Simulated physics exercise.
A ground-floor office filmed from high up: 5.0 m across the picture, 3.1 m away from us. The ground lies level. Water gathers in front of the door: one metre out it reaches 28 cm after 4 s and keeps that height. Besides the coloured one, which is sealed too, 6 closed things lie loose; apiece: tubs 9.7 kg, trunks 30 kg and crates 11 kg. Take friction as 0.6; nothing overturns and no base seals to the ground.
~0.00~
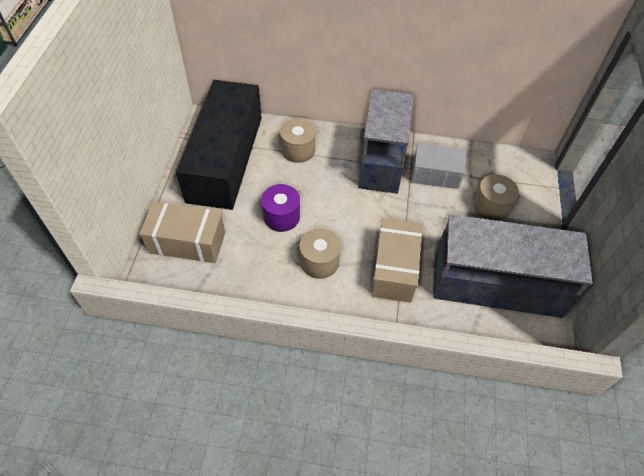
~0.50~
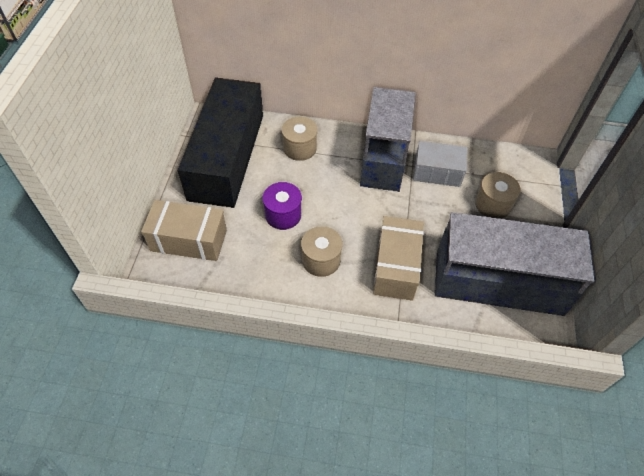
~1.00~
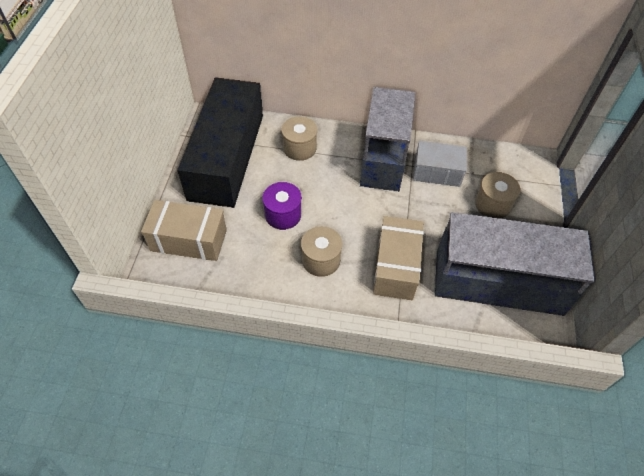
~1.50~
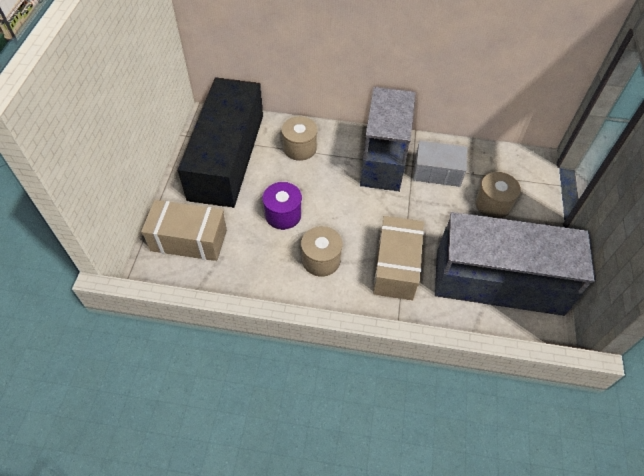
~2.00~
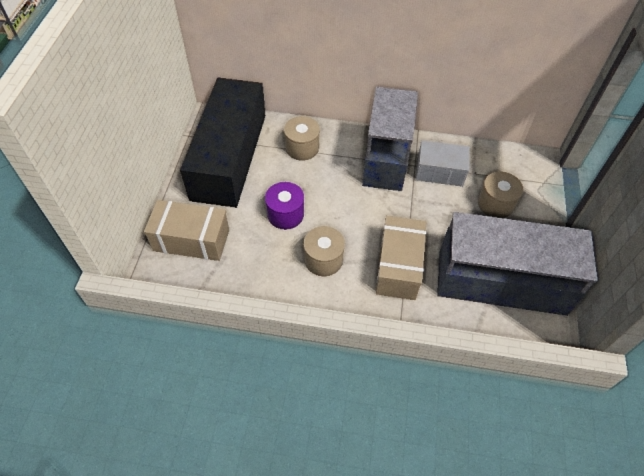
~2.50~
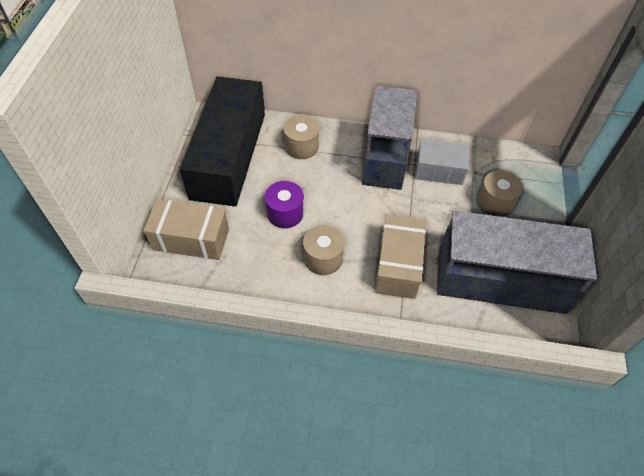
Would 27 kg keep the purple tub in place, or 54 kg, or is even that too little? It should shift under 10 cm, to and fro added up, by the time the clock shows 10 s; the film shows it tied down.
For it, the smaller load will do.
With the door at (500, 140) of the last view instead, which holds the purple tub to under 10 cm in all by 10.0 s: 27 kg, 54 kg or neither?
In that case the smaller load will do.
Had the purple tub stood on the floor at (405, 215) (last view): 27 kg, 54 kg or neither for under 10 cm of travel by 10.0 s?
Only the larger holds.
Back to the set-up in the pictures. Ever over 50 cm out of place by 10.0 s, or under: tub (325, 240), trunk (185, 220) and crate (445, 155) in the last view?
In that order: More, under, more.
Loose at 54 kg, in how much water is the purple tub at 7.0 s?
About 6 cm.
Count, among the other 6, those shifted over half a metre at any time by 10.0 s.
4 of them.
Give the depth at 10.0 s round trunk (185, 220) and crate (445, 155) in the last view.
About 12 and 13 cm.
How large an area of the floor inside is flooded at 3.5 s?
Some 2.5 m2.
After 3.5 s the purple tub would be 0 cm from its start with 27 kg and 0 cm from its start with 54 kg; 0 cm of water round it then.
After 4.5 s the purple tub would be 0 cm from its start with 27 kg and 0 cm from its start with 54 kg; 0 cm of water round it then.
After 7.0 s the purple tub would be 1 cm from its start with 27 kg and 0 cm from its start with 54 kg; 6 cm of water round it then.
After 10.0 s the purple tub would be 3 cm from its start with 27 kg and 0 cm from its start with 54 kg; 14 cm of water round it then.
